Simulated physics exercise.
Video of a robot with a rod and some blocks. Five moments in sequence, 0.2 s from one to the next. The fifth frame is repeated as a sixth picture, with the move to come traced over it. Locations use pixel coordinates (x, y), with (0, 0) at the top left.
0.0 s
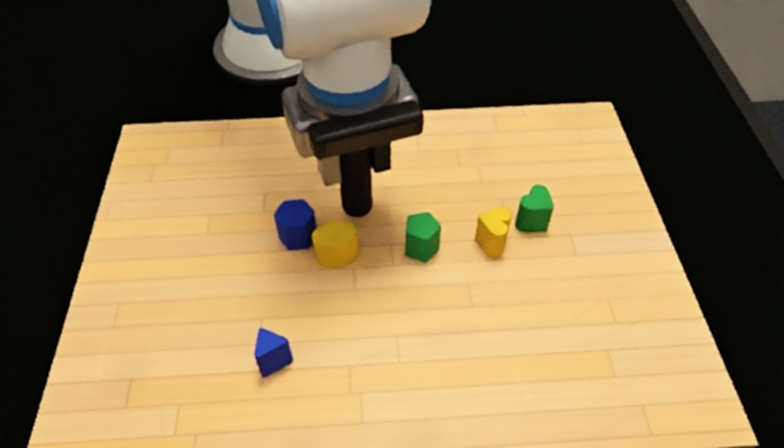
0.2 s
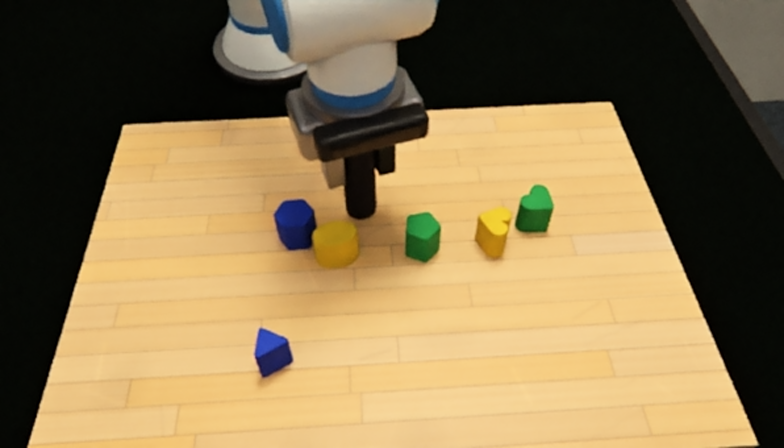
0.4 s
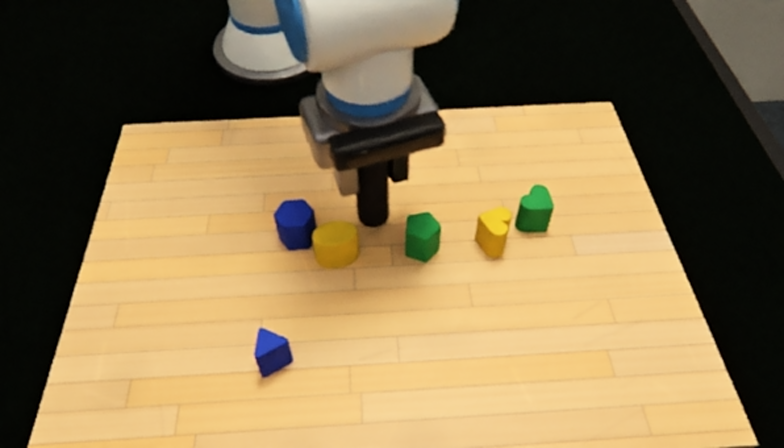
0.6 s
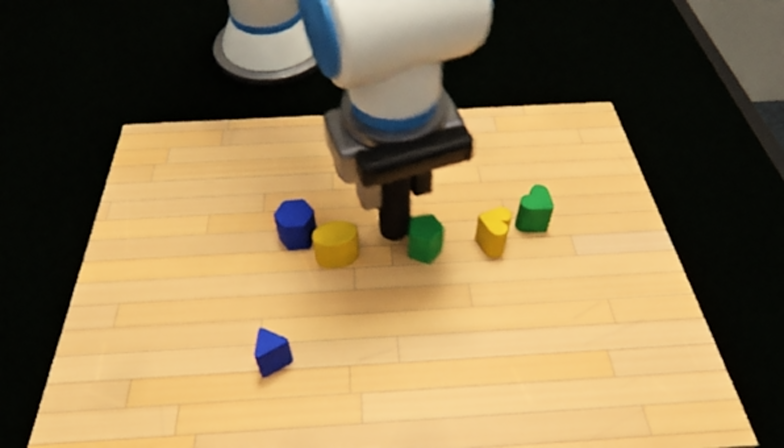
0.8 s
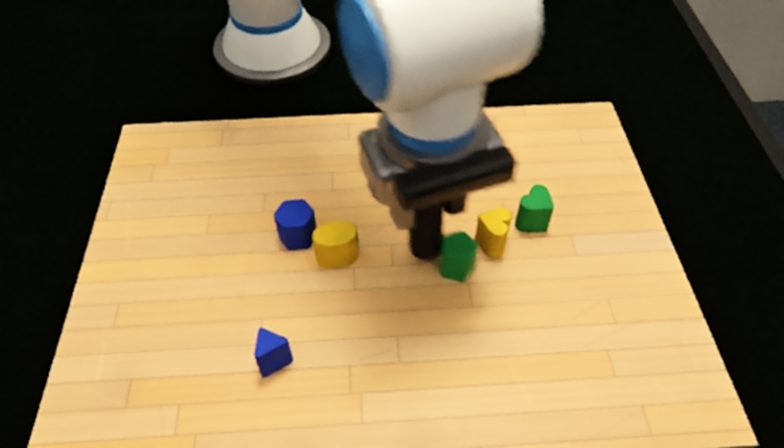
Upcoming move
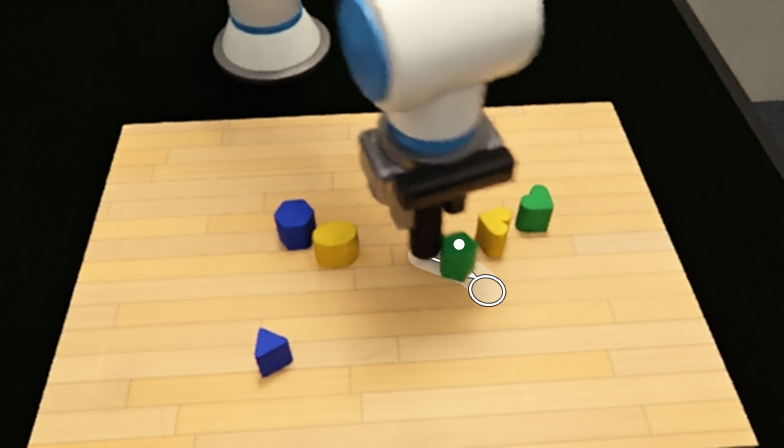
In the video, a robot arm with a black rod moves rightward over a wooden table of blue, yellow and green blocks, then pushes the green five-sided block right and slightly toward the viewer, near the yellow heart block.
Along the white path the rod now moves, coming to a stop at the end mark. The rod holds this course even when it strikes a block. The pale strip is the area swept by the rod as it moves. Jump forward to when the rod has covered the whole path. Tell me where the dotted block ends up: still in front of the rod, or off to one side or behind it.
It rides in front to the end.
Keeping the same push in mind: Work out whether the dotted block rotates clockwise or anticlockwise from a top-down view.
It spins with the clock.
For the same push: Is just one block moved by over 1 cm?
My answer is yes.
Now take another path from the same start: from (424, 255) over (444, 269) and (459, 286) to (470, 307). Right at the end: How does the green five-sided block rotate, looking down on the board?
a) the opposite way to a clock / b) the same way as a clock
I choose a.
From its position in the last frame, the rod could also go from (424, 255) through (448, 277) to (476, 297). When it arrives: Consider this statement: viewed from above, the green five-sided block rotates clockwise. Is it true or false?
Verdict: False.
Path on the board, from (424, 255) through (447, 264) and (471, 273) to (487, 290); the dot is on the green five-sided block.
The first path, step by step. Halfway along, rod (460, 261); green five-sided block (494, 262), turned 15° clockwise.
At the end, rod (489, 283); green five-sided block (524, 286), turned 25° clockwise; yellow heart block in place.
